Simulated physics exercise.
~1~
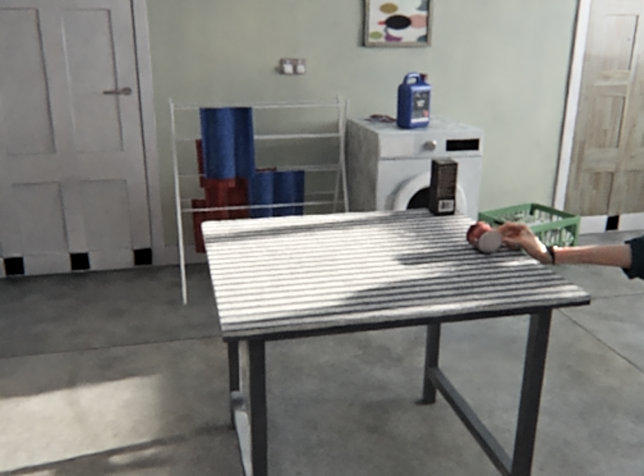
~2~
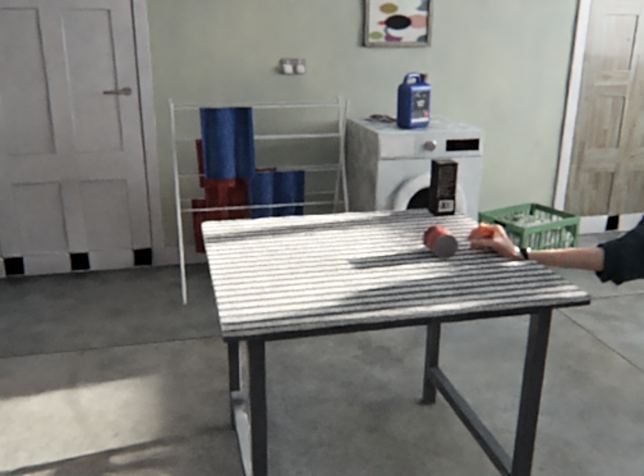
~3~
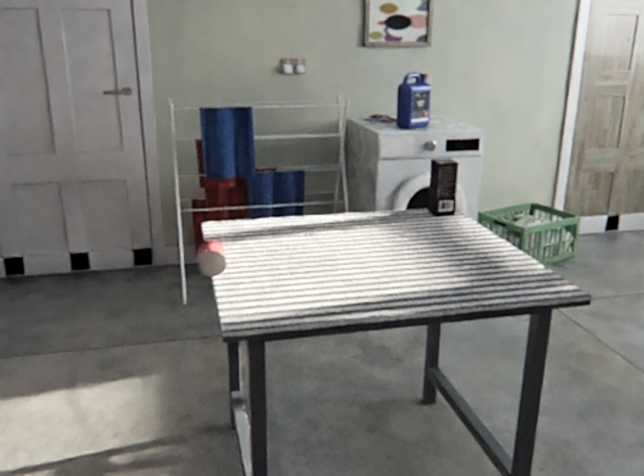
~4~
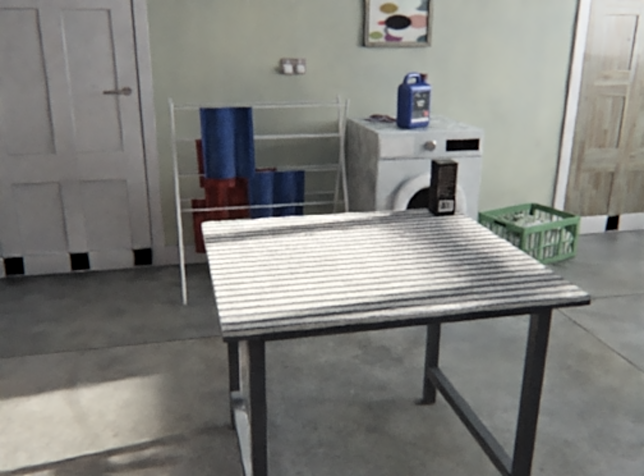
A red tin, pushed by a hand reaching in from the right, rolls left across a striped table after the hand lets go and withdraws, passes over the left edge and drops out of view, while a black carton stays standing near the back.
